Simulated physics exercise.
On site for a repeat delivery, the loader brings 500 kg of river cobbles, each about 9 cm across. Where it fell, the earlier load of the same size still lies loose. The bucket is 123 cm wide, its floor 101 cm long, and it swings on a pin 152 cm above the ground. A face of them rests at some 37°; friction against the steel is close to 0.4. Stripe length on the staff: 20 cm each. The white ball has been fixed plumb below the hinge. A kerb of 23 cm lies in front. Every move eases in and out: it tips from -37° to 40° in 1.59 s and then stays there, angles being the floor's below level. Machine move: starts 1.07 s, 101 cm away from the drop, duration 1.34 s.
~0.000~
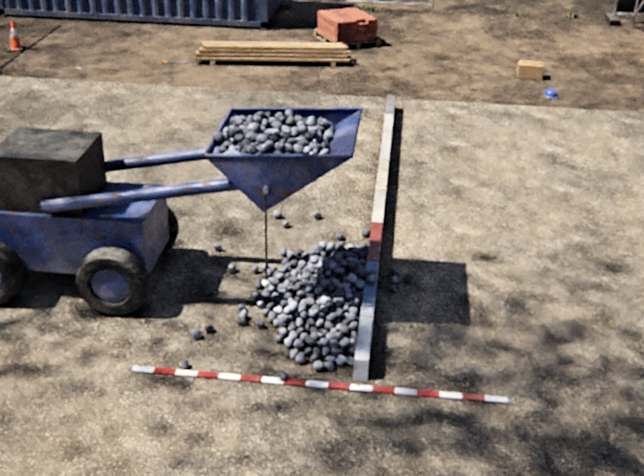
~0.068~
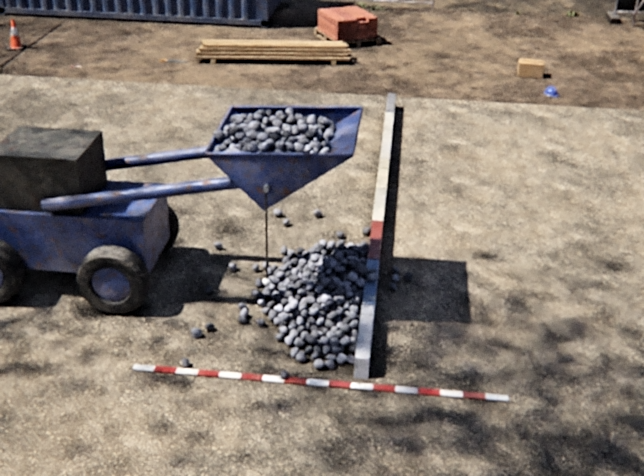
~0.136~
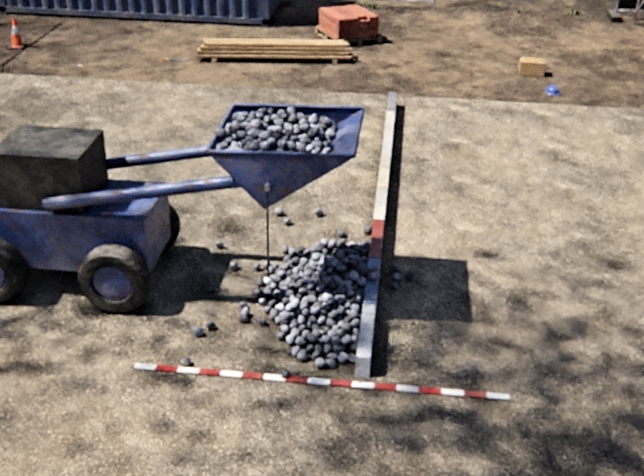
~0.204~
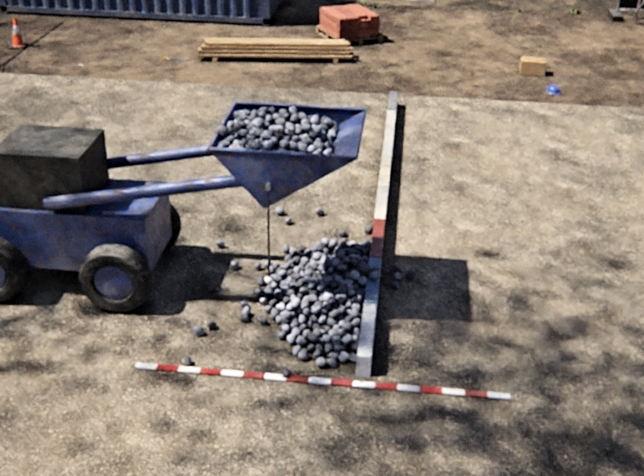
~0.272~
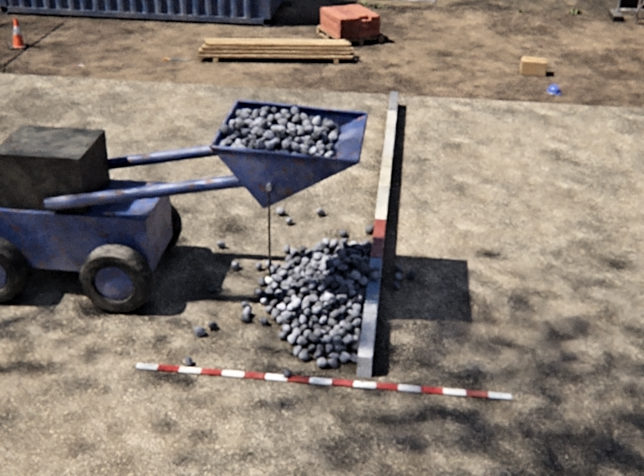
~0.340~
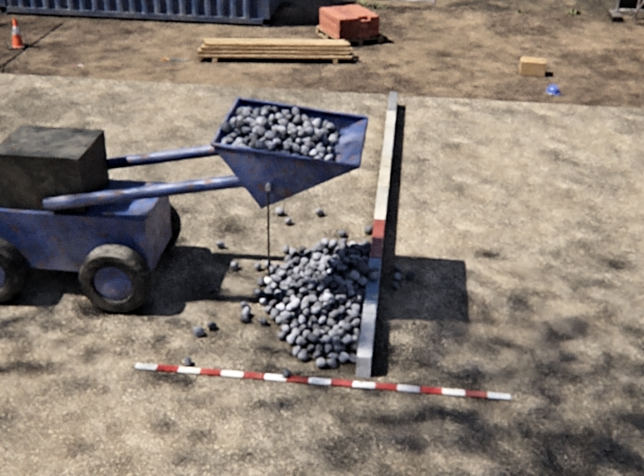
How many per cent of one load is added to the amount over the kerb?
About 15 per cent of a load.
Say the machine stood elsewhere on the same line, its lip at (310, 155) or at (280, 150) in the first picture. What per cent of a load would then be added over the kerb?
Case one about 0 %, case two about 0 %.
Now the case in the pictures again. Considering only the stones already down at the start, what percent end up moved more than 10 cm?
Some 10 percent, give or take.
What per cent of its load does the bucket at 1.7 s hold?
I'd say about 15 per cent.
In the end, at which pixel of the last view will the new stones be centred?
They come to rest centred about (331, 280).
After 1.2 s the floor is at 28°; in per cent of one load, 99 in the bucket, 100 on this side of the kerb, 1 over the kerb; the foremost stones are at (385, 275).
After 1.7 s the floor is at 40°; in per cent of one load, 15 in the bucket, 180 on this side of the kerb, 5 over the kerb; the foremost stones are at (405, 273).
After 2.9 s the floor is at 40°; in per cent of one load, 0 in the bucket, 184 on this side of the kerb, 16 over the kerb; the foremost stones are at (478, 298).
After 5.6 s the floor is at 40°; in per cent of one load, 0 in the bucket, 184 on this side of the kerb, 16 over the kerb; the foremost stones are at (479, 298). Net gain over the kerb, 15.
